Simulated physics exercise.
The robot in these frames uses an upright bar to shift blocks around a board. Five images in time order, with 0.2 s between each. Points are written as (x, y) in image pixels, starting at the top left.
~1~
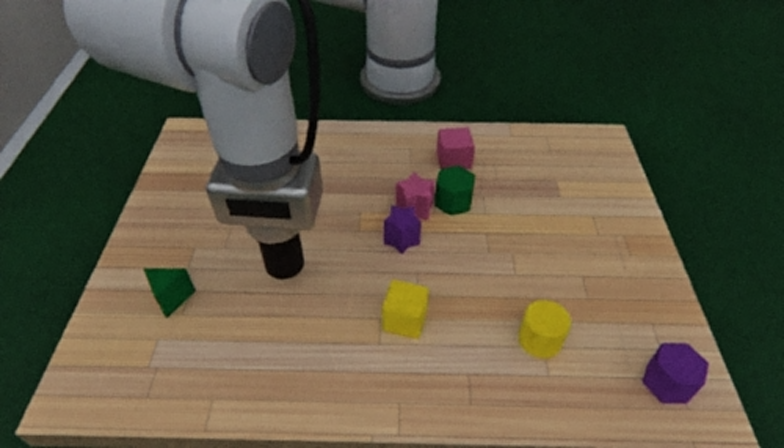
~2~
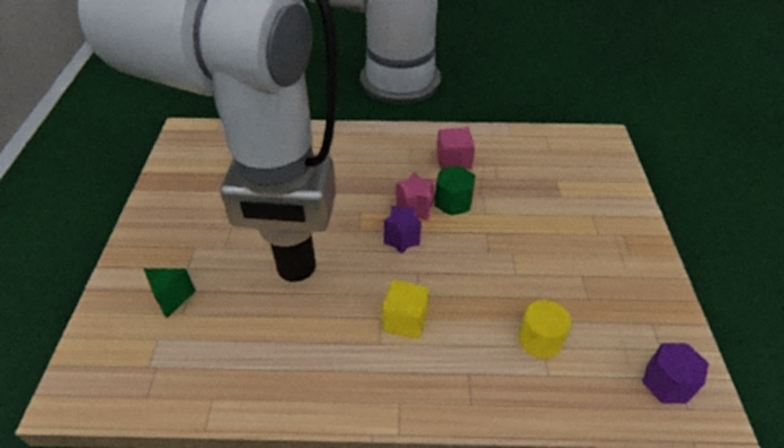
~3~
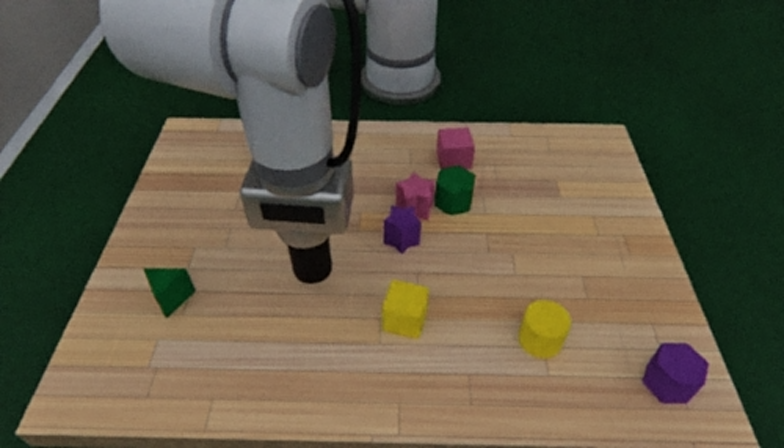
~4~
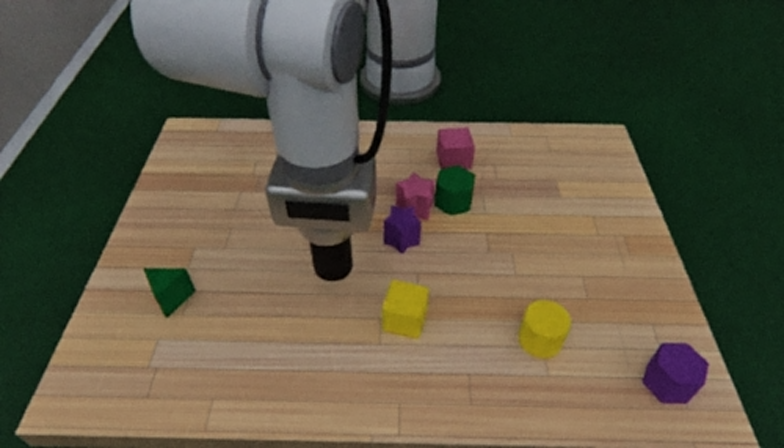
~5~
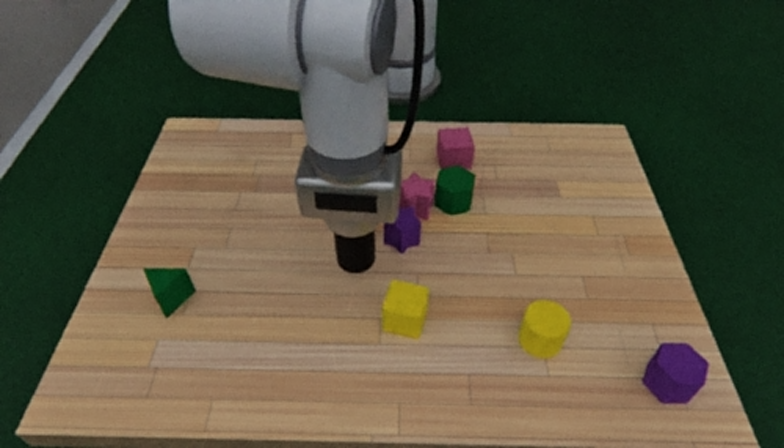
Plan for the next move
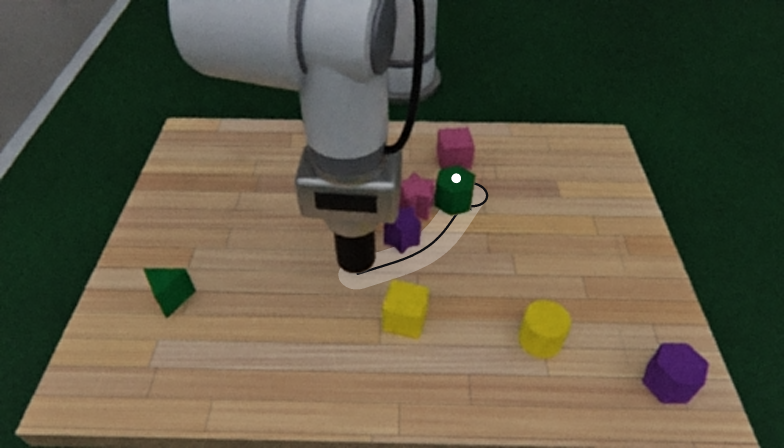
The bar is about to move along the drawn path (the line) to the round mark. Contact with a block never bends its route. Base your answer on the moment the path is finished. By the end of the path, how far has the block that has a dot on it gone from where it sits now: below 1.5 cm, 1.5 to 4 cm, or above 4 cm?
That one ends up more than 4 cm from where it is now.
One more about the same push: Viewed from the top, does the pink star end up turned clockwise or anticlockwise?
My prediction: CCW.
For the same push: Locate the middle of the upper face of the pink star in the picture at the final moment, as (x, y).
Its top middle: (408, 166).
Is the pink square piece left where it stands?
No.
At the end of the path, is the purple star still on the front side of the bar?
I'd say no.
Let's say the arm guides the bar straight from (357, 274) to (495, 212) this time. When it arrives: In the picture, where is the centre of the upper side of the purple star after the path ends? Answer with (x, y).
Most likely (440, 188).
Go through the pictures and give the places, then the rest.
The first frame shows tip of the bar at (285, 264), middles of tops, purple star at (403, 217), pink star at (416, 186), green six-sided block at (456, 178), pink square piece at (456, 137).
The second frame shows bar at (297, 267), nothing pushed.
The third frame shows bar at (313, 268), nothing pushed.
The fourth frame shows bar at (333, 266), nothing pushed.
The fifth frame shows bar at (356, 259), purple star at (403, 217), pink star at (416, 186), green six-sided block at (456, 178), pink square piece at (456, 137).
The line goes from (357, 274) over (410, 256) and (447, 227) to (470, 194); the dot is on the green six-sided block.
The first path, step by step. One third of the way, bar at (412, 240); purple star at (412, 209), turned 35° anticlockwise.
Two thirds of the way, bar at (450, 211); purple star at (427, 188), turned 85° anticlockwise; pink star at (411, 170).
At the end, bar at (473, 178); purple star at (434, 180), turned 115° anticlockwise; pink star at (408, 166), turned 25° anticlockwise; green six-sided block at (464, 148), turned 45° anticlockwise; pink square piece at (452, 128).
